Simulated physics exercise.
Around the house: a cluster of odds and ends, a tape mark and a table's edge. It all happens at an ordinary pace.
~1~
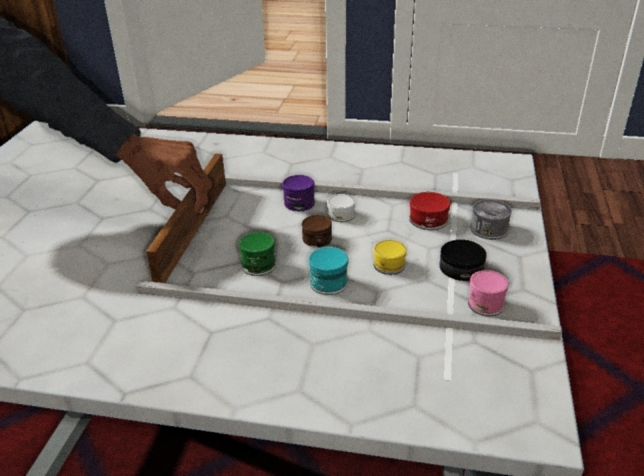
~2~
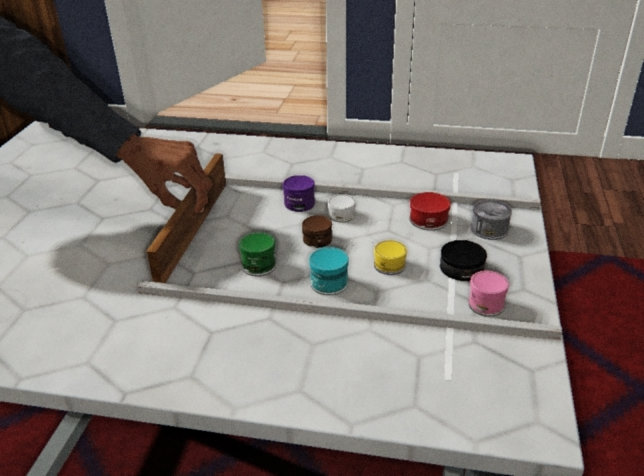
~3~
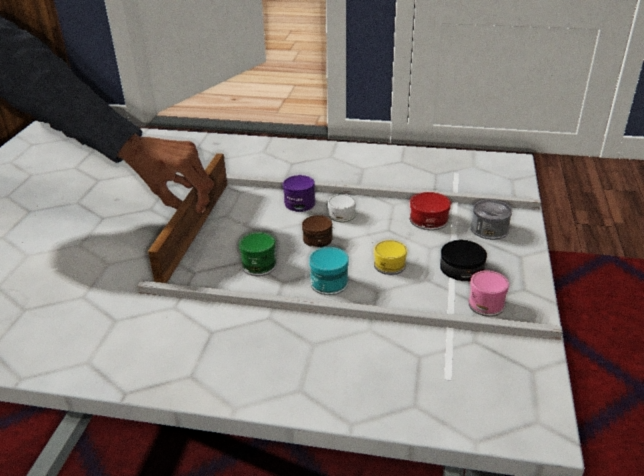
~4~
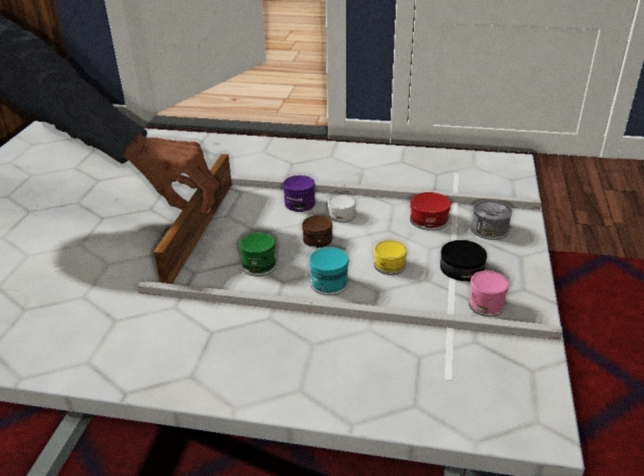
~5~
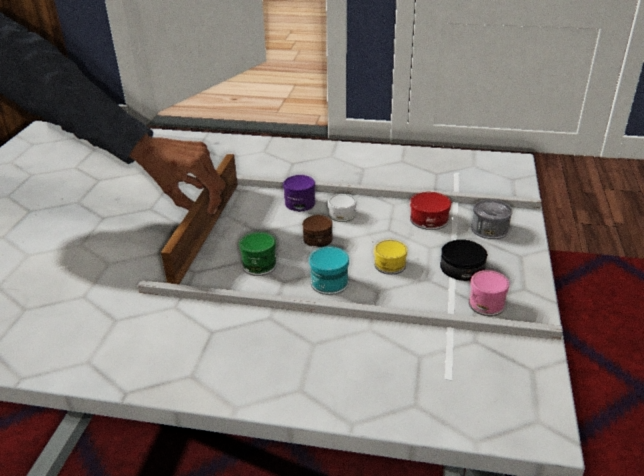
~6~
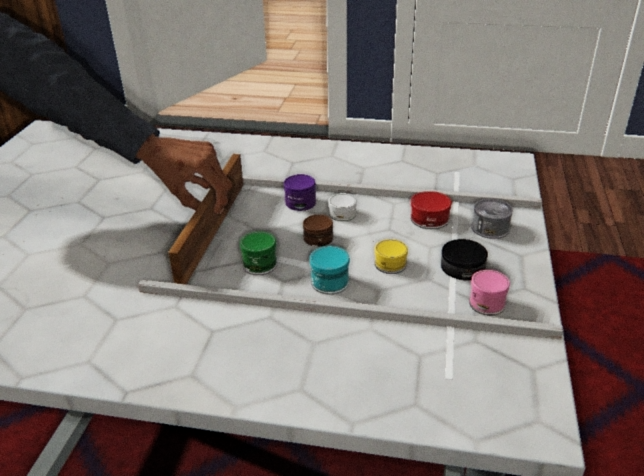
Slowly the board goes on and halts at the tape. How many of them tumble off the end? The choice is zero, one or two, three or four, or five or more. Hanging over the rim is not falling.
As it turns out, the number that fall off is zero.
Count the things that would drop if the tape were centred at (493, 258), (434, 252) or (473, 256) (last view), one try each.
Down on the floor: 1, 0 and 1.
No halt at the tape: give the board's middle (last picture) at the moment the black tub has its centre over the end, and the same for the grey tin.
Near (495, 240) and (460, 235).
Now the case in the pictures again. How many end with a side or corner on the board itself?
The number is 6.
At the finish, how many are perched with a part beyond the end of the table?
Overhanging: 1.
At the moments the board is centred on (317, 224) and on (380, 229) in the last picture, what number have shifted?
The counts are 5 and 7.
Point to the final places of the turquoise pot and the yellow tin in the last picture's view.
About (473, 297), and the other about (470, 256).
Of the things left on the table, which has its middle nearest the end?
It is the grey tin.
A little later, none off yet; grey tin at rest near (492, 218); pink pot at rest near (489, 293); black tub at rest near (464, 259).
When it is over, the number that fall off is zero.
